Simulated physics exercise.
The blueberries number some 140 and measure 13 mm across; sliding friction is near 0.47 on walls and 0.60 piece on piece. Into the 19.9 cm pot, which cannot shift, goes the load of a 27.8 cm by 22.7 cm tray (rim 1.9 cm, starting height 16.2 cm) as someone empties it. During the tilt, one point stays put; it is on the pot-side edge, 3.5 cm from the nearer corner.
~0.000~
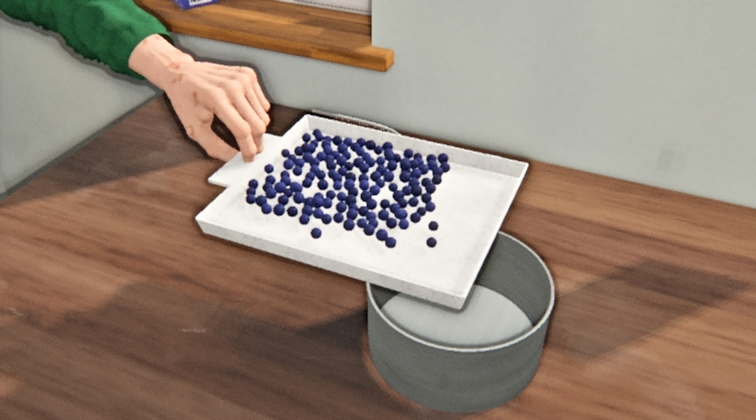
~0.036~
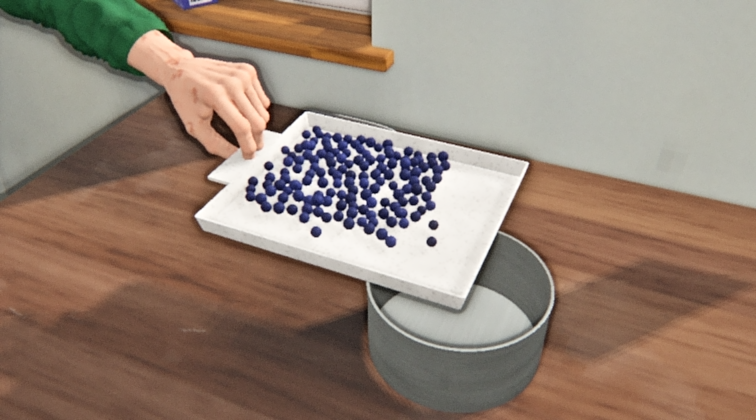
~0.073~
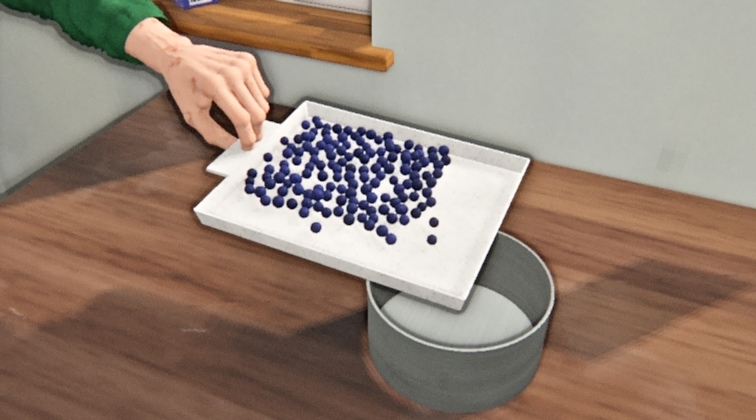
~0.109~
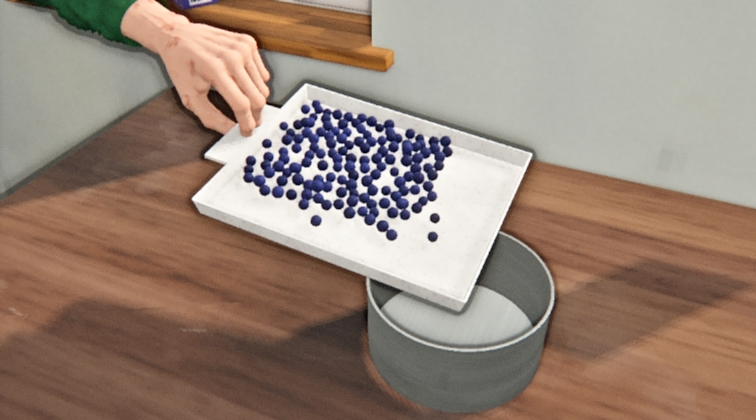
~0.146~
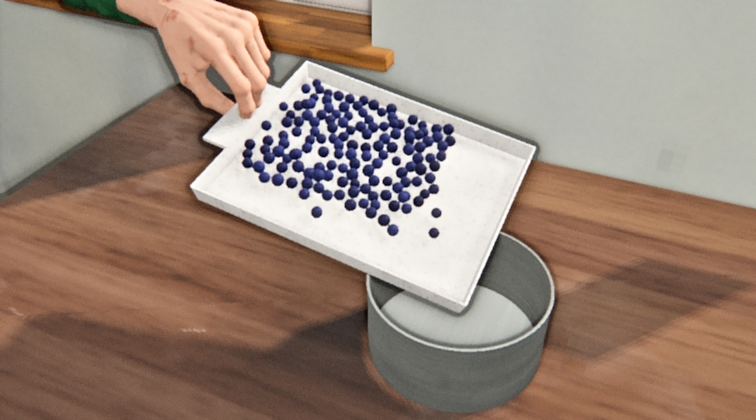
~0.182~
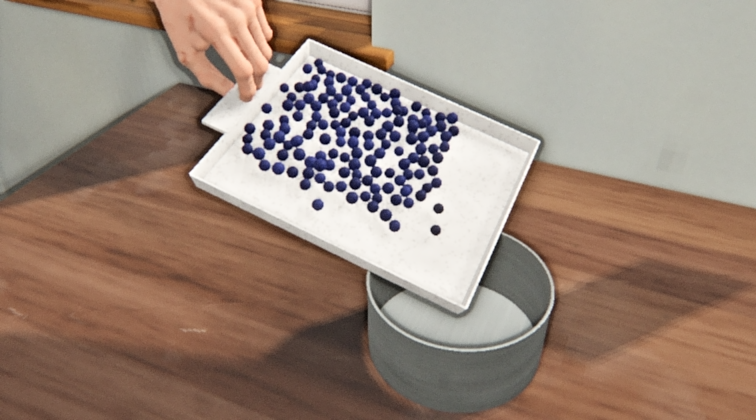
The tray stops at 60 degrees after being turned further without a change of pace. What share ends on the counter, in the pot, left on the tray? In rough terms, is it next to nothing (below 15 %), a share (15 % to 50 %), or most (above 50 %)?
Roughly: Counter: Most, pot: Next to nothing, tray: A share.
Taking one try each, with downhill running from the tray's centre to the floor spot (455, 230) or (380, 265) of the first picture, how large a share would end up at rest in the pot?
Near 10 and 0 percent, in that order.
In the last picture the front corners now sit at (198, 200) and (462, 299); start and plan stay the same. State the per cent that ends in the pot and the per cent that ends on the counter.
Final per cent - pot 0, counter 35.
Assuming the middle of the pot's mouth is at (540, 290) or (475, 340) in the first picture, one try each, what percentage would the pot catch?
Around 10 per cent, then around 60 per cent.
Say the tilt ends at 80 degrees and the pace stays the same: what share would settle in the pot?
That would give about 0 per cent.
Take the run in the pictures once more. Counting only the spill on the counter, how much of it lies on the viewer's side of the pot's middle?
Share: Some 100 %.
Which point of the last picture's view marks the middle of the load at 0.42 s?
Look about (410, 142) in the last view.
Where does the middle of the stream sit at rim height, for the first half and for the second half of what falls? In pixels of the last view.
First near (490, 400), then at (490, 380).
Then, at 0.33 s, tilt 42 degrees; the tray holds 100 %, the pot 0 %.
Then, at 0.42 s, tilt 55 degrees; the tray holds 100 %, the pot 0 %.
After 0.66 s, tilt 60 degrees; the tray holds 70 %, the pot 0 %.
In the end, at 1.7 s, counter 60 %, pot 0 %, tray 40 %.
